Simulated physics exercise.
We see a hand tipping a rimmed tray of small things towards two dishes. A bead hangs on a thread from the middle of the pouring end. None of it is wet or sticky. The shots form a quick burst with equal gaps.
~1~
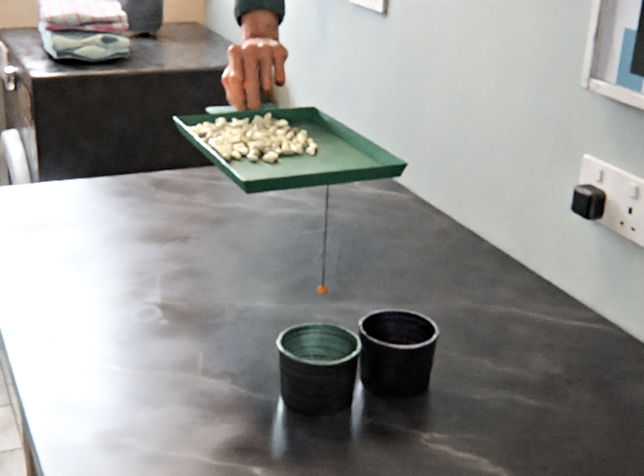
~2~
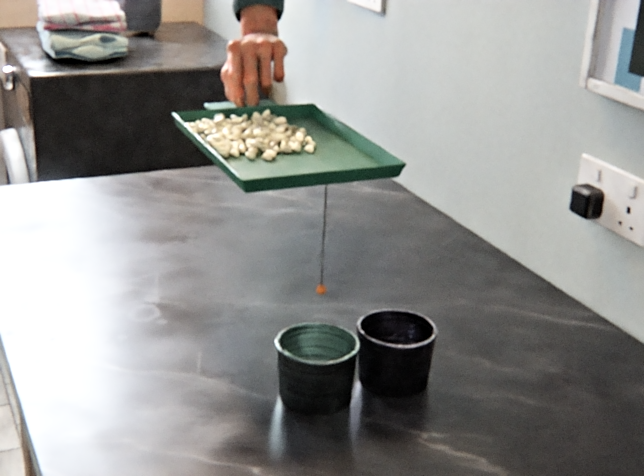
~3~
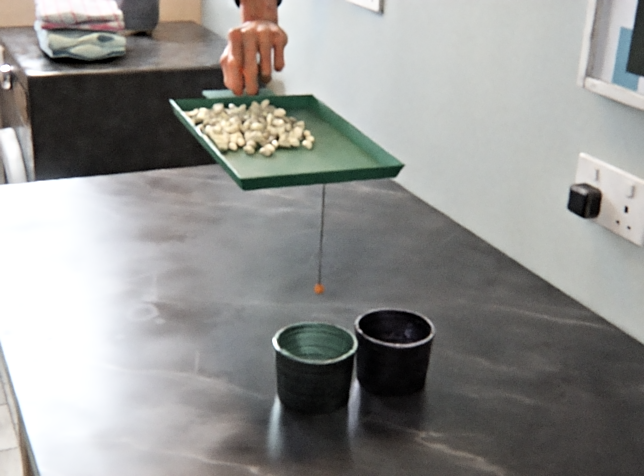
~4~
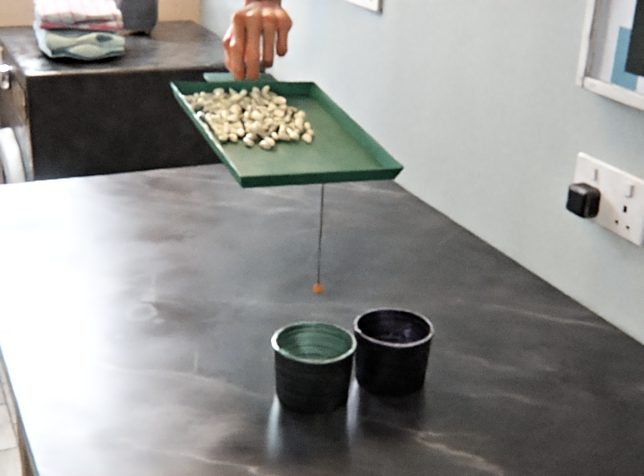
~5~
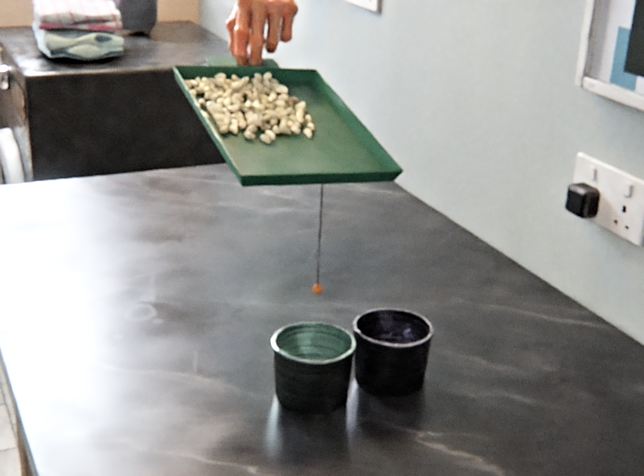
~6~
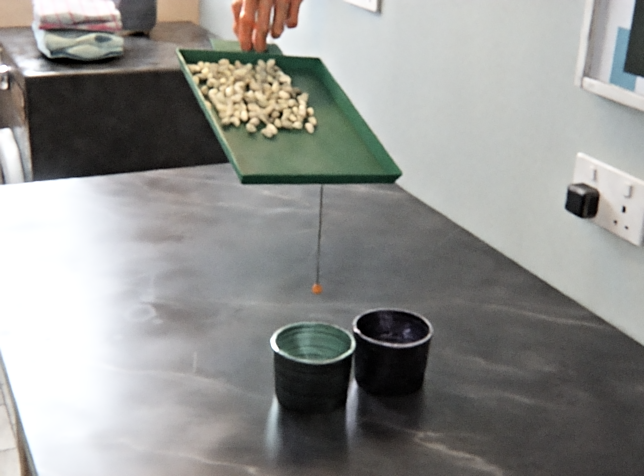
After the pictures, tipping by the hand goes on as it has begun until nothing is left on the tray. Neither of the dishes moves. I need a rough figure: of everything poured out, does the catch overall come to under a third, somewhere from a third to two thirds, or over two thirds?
What lands in the dishes falls short of a third of the load.
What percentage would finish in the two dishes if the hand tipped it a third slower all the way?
Close to 20 in a hundred.
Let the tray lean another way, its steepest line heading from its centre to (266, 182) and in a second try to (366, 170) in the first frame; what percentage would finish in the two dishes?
Close to 0 percent first and close to 0 percent second.
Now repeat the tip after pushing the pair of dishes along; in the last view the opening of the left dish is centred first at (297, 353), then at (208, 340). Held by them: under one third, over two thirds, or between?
The two tries come out as below one third and below one third in turn.
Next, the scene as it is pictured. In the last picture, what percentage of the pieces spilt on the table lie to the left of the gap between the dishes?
Left share: Some 20 per cent.
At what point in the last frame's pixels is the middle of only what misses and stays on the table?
The middle lies near (407, 348).
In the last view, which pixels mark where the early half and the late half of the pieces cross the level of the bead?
I'd say close to (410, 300) at first and close to (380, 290) later on.
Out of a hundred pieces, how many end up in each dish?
The left dish ends up with around 10 percent of the load, the right dish with around 20 percent.
Soon, tray tipped steeply; about two thirds on the tray; about a third in the air.
A while on, tray tipped past a quarter turn; a small part on the tray; a small part in the left dish; about a quarter in the right dish; about half outside both; about a quarter in the air.
Towards the end, tray tipped past a quarter turn; a small part in the left dish; about a quarter in the right dish; most outside both.
Finally, tray tipped past a quarter turn; a small part in the left dish; about a quarter in the right dish; most outside both.
